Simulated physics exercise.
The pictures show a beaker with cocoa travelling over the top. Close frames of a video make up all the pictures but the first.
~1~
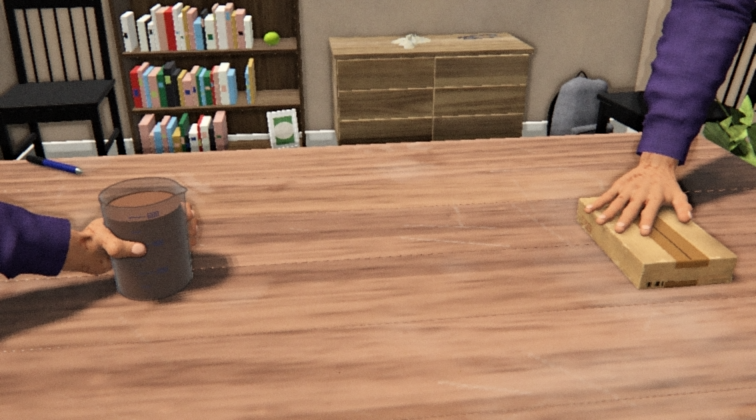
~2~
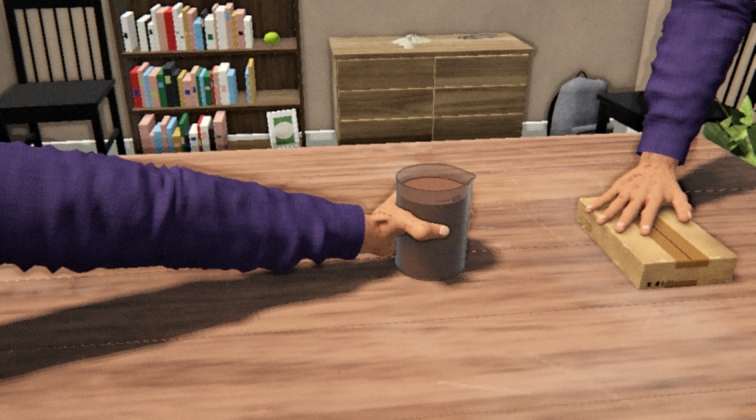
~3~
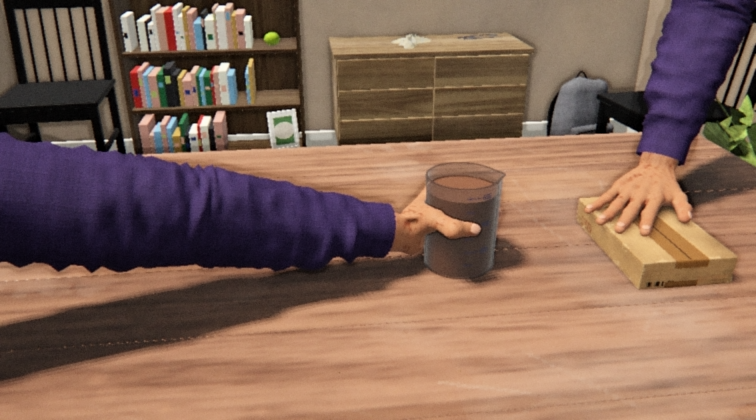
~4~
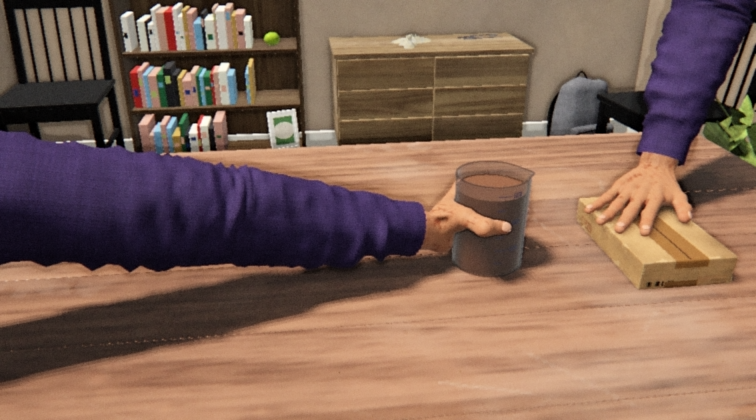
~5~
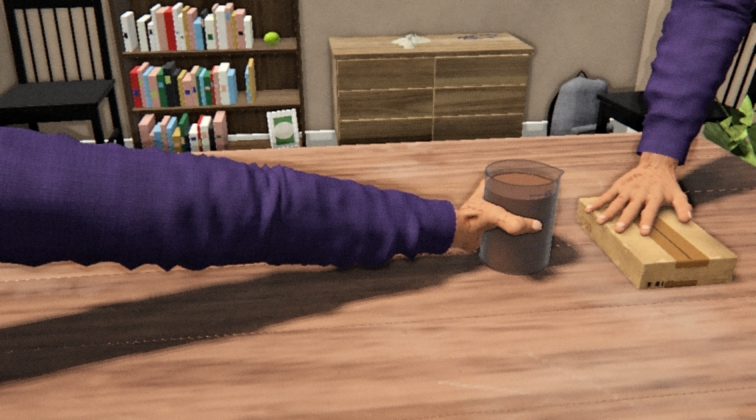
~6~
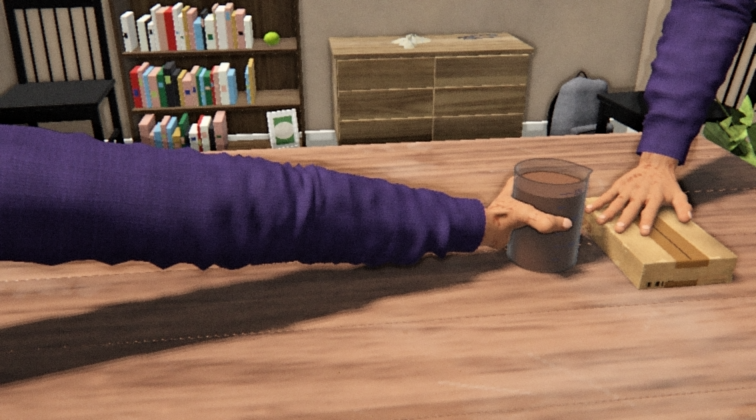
In the video, a purple-sleeved arm slides a clear beaker of brown liquid rightward across a wooden table, from the left side to near a cardboard box, while another hand rests flat on the box, which stays still.
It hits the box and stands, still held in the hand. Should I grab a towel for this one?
Yes, something gets out.
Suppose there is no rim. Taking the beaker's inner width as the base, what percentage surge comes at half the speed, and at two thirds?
It would climb 20 per cent in the first case and 30 per cent in the second.
Shortly, the beaker meets the box.
Then, the cocoa surges up the wall; it has lost some.
At the finish, the beaker stands at the box; it has lost some.
